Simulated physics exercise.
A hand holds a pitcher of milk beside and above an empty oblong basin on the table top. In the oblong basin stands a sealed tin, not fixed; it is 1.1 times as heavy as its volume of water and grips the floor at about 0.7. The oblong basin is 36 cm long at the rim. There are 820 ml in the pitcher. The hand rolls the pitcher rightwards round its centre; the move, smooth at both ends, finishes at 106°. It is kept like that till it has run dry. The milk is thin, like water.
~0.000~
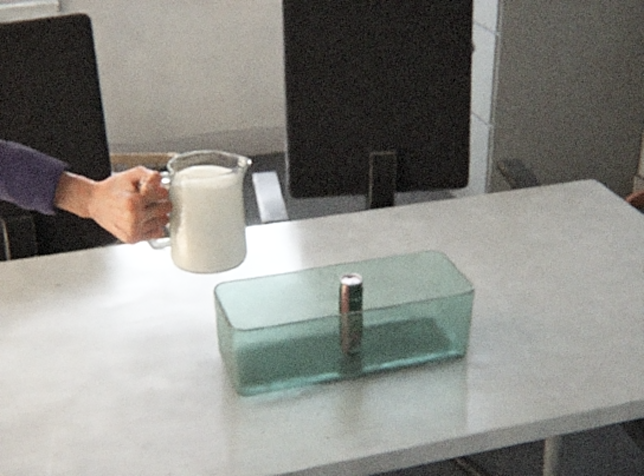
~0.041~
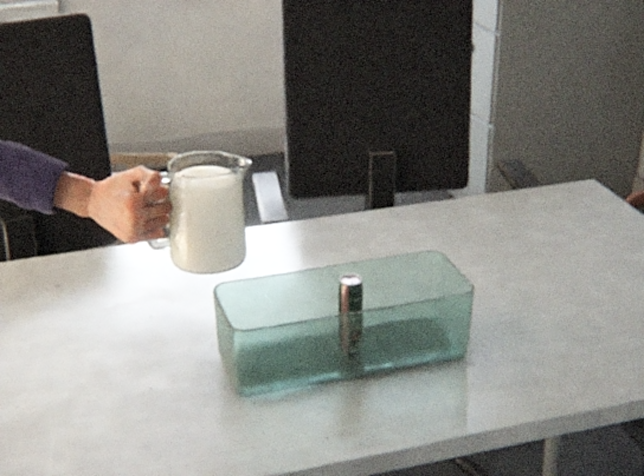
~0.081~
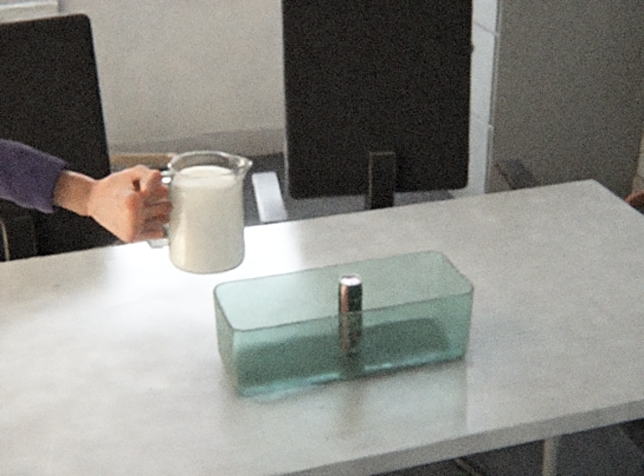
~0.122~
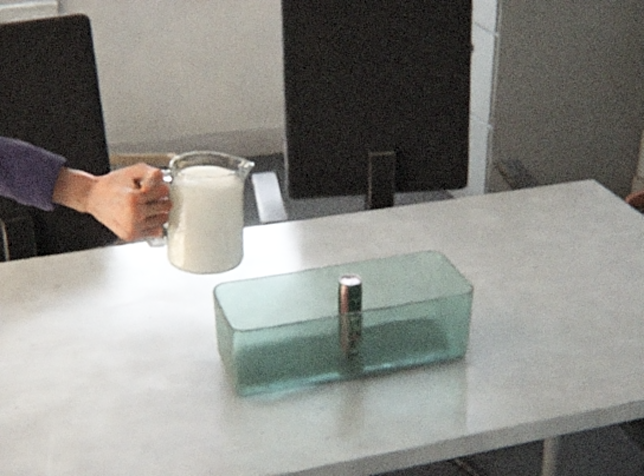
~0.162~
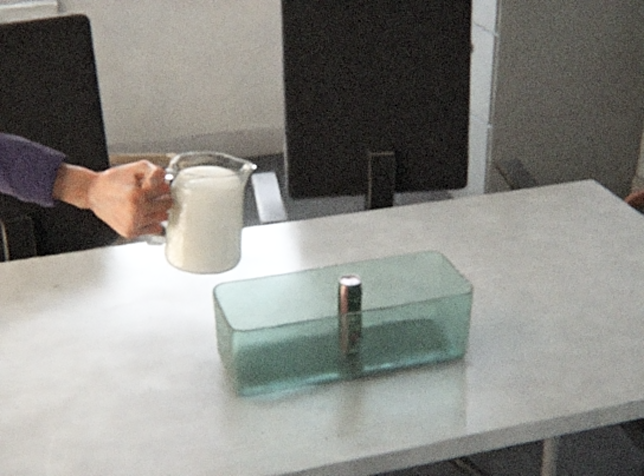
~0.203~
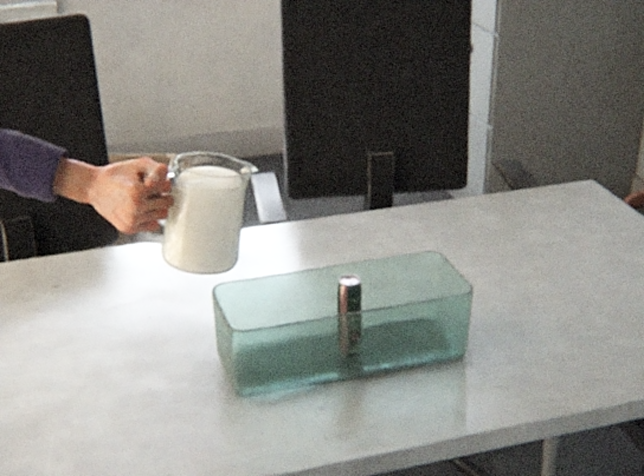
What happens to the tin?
It remains upright.
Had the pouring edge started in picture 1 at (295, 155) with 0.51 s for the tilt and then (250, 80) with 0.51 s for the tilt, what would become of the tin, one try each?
First it goes over; then it goes over.
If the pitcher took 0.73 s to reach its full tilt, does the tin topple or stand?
Then it keeps standing.
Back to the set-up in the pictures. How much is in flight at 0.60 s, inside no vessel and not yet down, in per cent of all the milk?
Near 10 in a hundred.
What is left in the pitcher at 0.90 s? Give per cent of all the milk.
About 42 per cent.
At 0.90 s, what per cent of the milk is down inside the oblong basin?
Some 36 per cent.
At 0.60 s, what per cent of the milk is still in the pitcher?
About 88 per cent.
After 0.60 s the tilt is 66° and 88 per cent is still to pour; the tin stands where it began.
After 0.90 s the tilt is 101° and 42 per cent is still to pour; the tin stands where it began.
After 1.21 s the tilt is 106° and 7 per cent is still to pour; the tin stands where it began.
After 1.54 s the tilt is 106° and 0 per cent is still to pour; the tin stands where it began.
In the end the tin stands where it began.
